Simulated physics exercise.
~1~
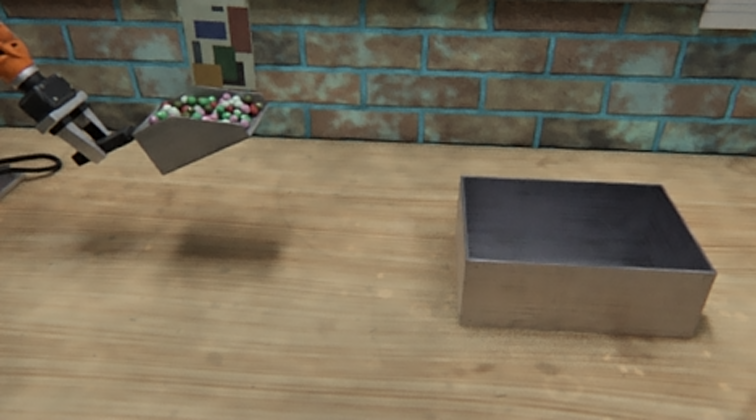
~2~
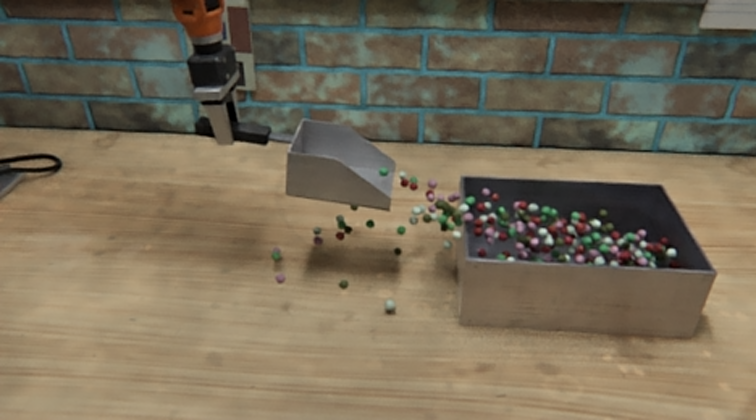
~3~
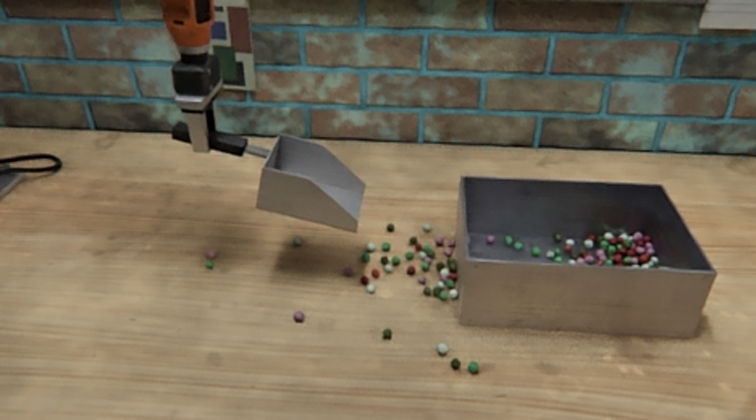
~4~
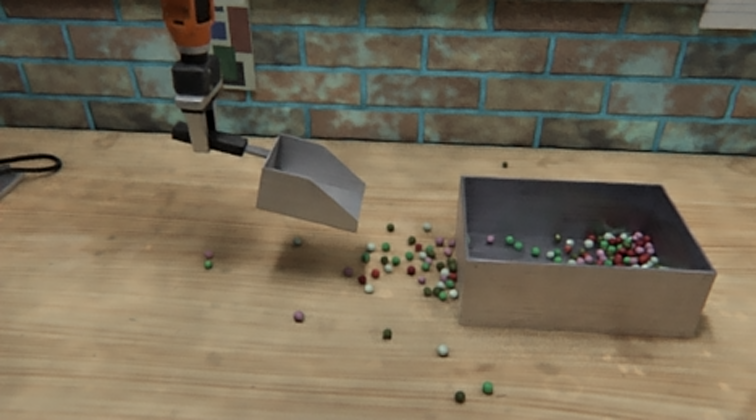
A robot arm with an orange section and a black gripper holds a grey metal scoop heaped with red, green, pink and white balls at the left of a pale wooden table, seen from the front and slightly above. An open grey bin stands at the right, before a teal-jointed brick wall. The arm swings the scoop right and the balls fly forward, many into the bin, others dropping short. The scoop then draws back a little, tipped downward and empty. It stays still while a few stray balls roll, leaving most in the bin and a scattering on the table.
